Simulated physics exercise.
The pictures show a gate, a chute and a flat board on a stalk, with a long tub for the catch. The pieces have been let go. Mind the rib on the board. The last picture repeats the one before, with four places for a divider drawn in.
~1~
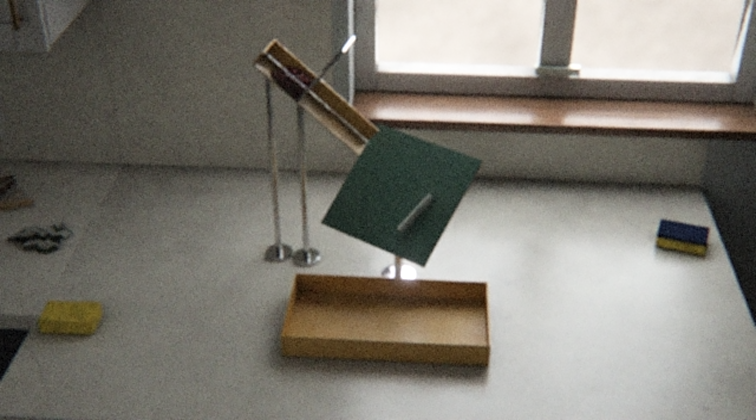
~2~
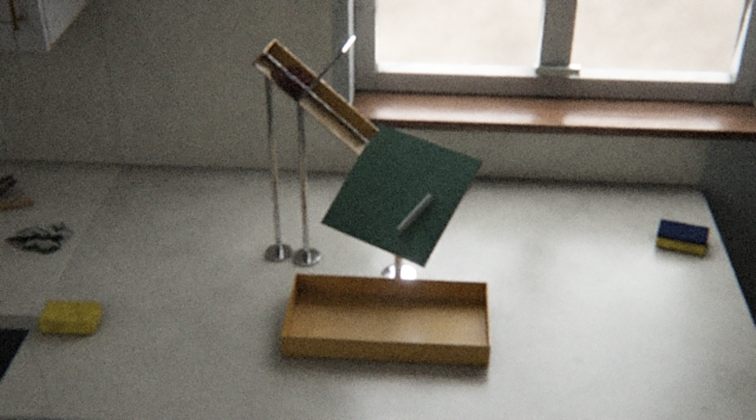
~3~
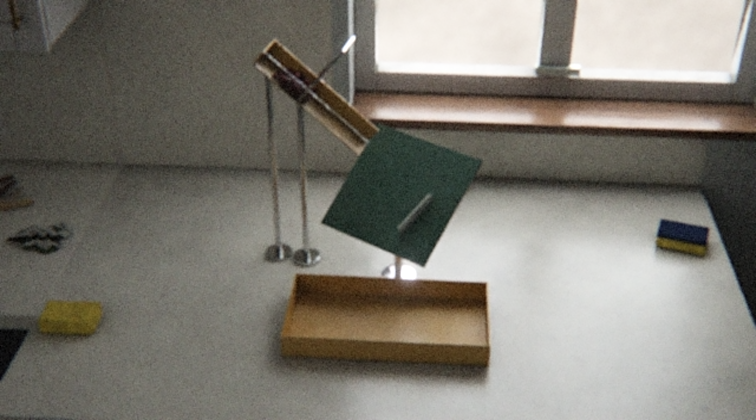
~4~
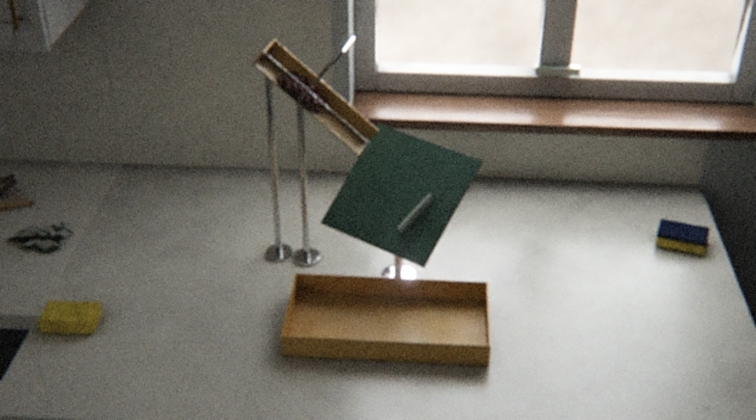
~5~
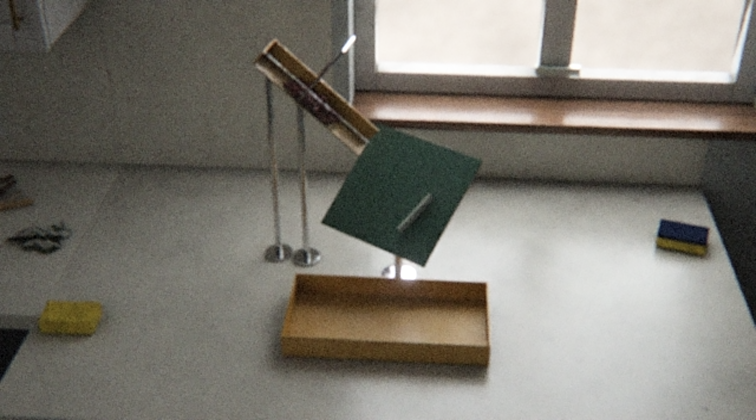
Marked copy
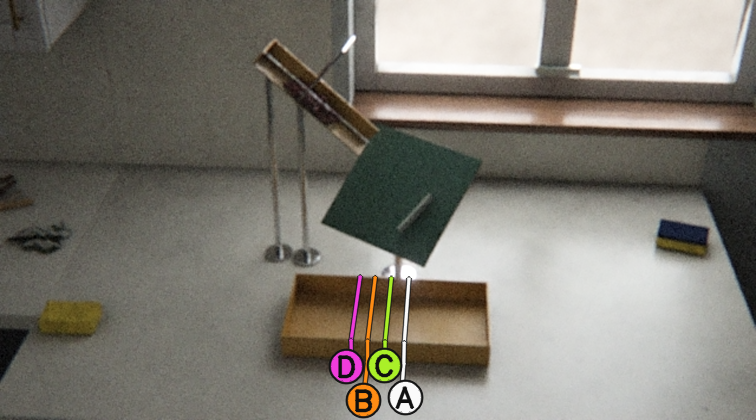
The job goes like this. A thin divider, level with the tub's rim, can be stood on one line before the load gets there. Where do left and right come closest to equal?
I would pick line D.
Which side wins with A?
Left.
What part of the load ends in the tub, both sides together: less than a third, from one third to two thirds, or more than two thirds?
It is more than two thirds.
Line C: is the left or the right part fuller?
More lands on the left.
On the marked copy, line A crosses the front rim at (404, 341); line B crosses the front rim at (367, 340); line C crosses the front rim at (385, 341); line D crosses the front rim at (351, 339).
With A, of what is caught, every piece on the left of the divider, not one piece on the right.
With B, of what is caught, almost all on the left of the divider, about a tenth on the right.
With C, of what is caught, every piece on the left of the divider, not one piece on the right.
With D, of what is caught, roughly a third on the left of the divider, roughly two thirds on the right.
